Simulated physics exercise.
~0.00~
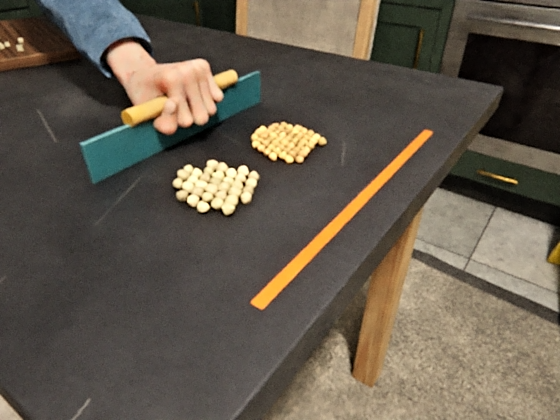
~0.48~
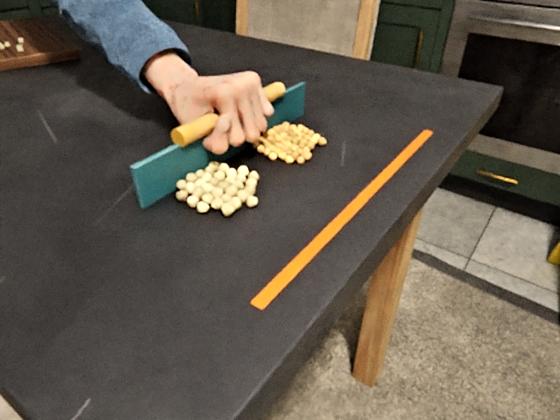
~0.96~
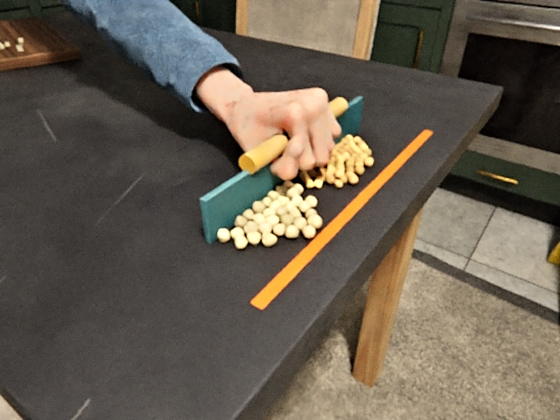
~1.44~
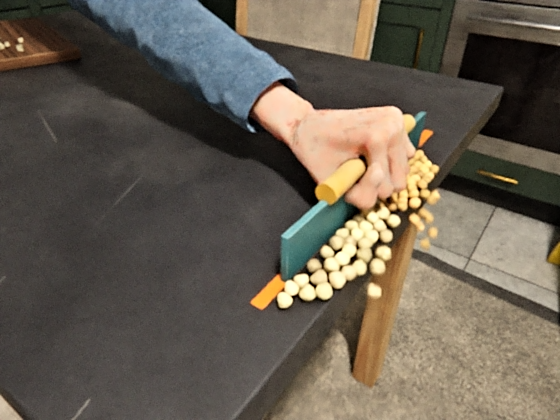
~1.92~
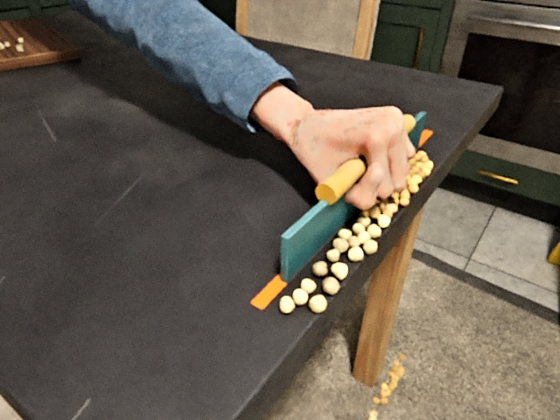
A hand in a blue sleeve grips the yellow handle of a teal scraper on a dark tabletop, seen from above at an angle in a kitchen. Two piles sit ahead of it, pale round balls nearer the viewer and smaller yellowish pieces farther back, with an orange tape strip near the right edge. The hand pushes the scraper rightward, gathering both piles and sweeping them over the tape. The scraper stops at the tape as some pieces spill off the edge. Part of each pile drops, leaving the rest lined along the edge and a few pieces on the carpet below.
